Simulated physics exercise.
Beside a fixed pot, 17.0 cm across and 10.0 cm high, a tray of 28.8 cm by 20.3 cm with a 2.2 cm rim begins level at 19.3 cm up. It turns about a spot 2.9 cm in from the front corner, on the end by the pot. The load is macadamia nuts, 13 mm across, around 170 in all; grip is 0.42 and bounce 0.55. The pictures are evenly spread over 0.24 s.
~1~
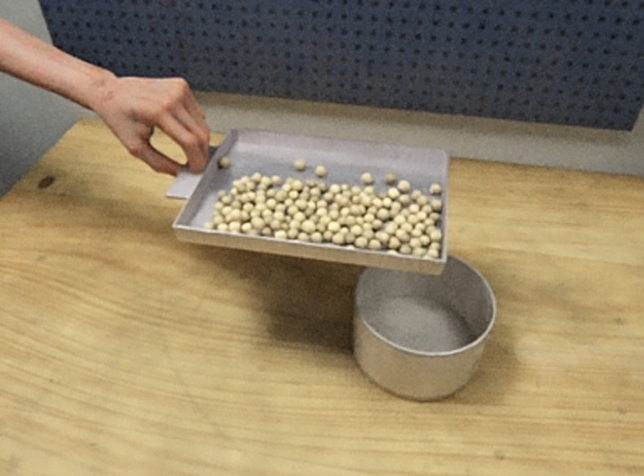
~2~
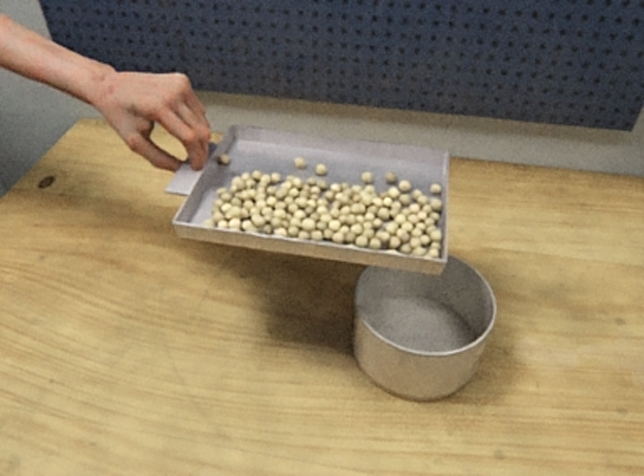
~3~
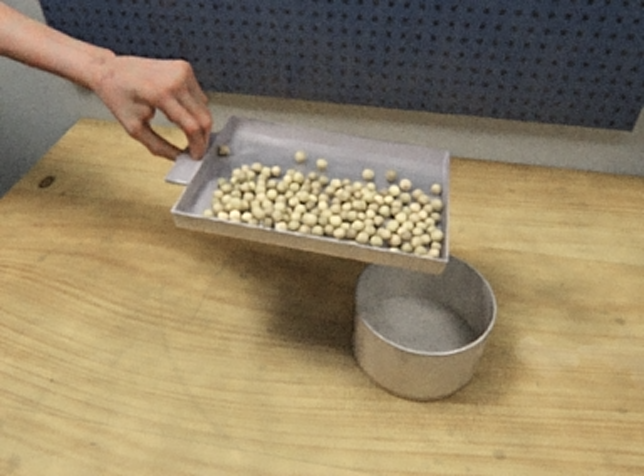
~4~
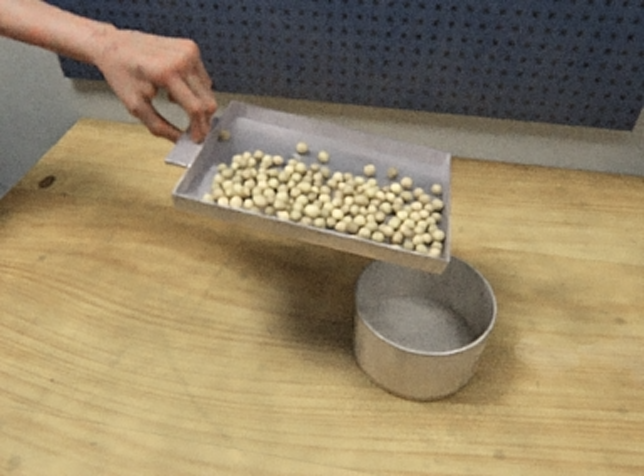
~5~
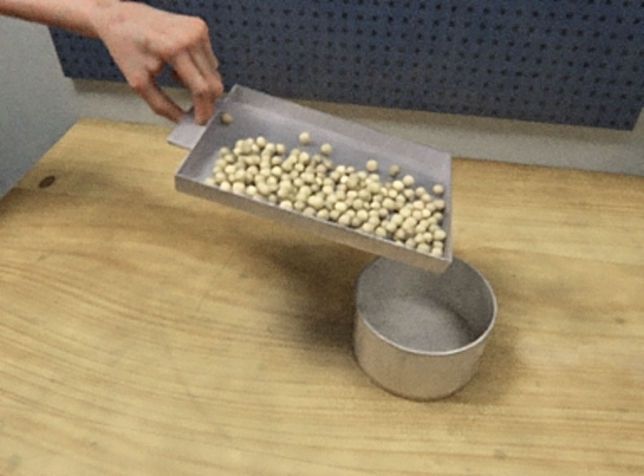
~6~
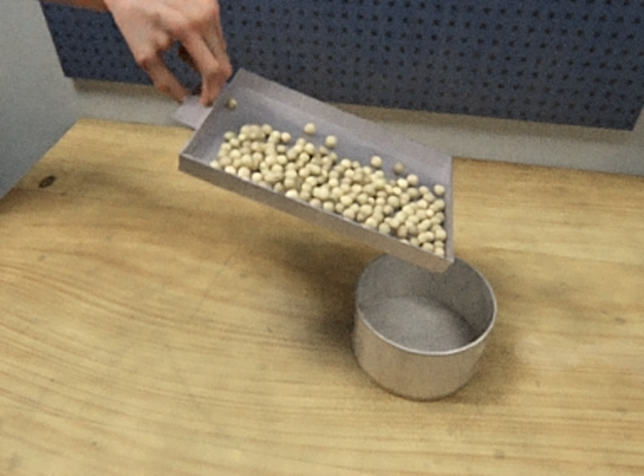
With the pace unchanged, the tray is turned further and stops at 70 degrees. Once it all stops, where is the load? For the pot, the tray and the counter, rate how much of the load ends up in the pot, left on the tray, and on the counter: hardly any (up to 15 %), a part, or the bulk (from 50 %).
Pot: Hardly any; left on the tray: The bulk; counter: A part.
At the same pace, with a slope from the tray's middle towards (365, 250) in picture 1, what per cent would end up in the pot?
Estimate: Some 0 per cent.
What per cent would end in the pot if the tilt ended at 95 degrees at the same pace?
Estimate: Roughly 30 percent.
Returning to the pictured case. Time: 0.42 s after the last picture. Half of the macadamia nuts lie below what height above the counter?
About 24 centimetres.
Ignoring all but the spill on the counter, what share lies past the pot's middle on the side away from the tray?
I reckon around 90 per cent.
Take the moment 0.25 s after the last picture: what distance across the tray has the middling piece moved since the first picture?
Displacement on the tray: Roughly 5 cm.
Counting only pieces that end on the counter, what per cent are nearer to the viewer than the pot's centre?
Roughly 0 percent of the spill.
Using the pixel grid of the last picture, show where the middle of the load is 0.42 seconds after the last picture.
Look about (427, 178) in the last view.
Then, 0.25 s after the last picture, tilt 45 degrees; the tray holds 100 %, the pot 0 %.
Then, 0.42 s after the last picture, tilt 62 degrees; the tray holds 100 %, the pot 0 %.
Then, 0.70 s after the last picture, tilt 70 degrees; the tray holds 85 %, the pot 0 %.
In the end, pot 5 %, tray 75 %, counter 20 %.
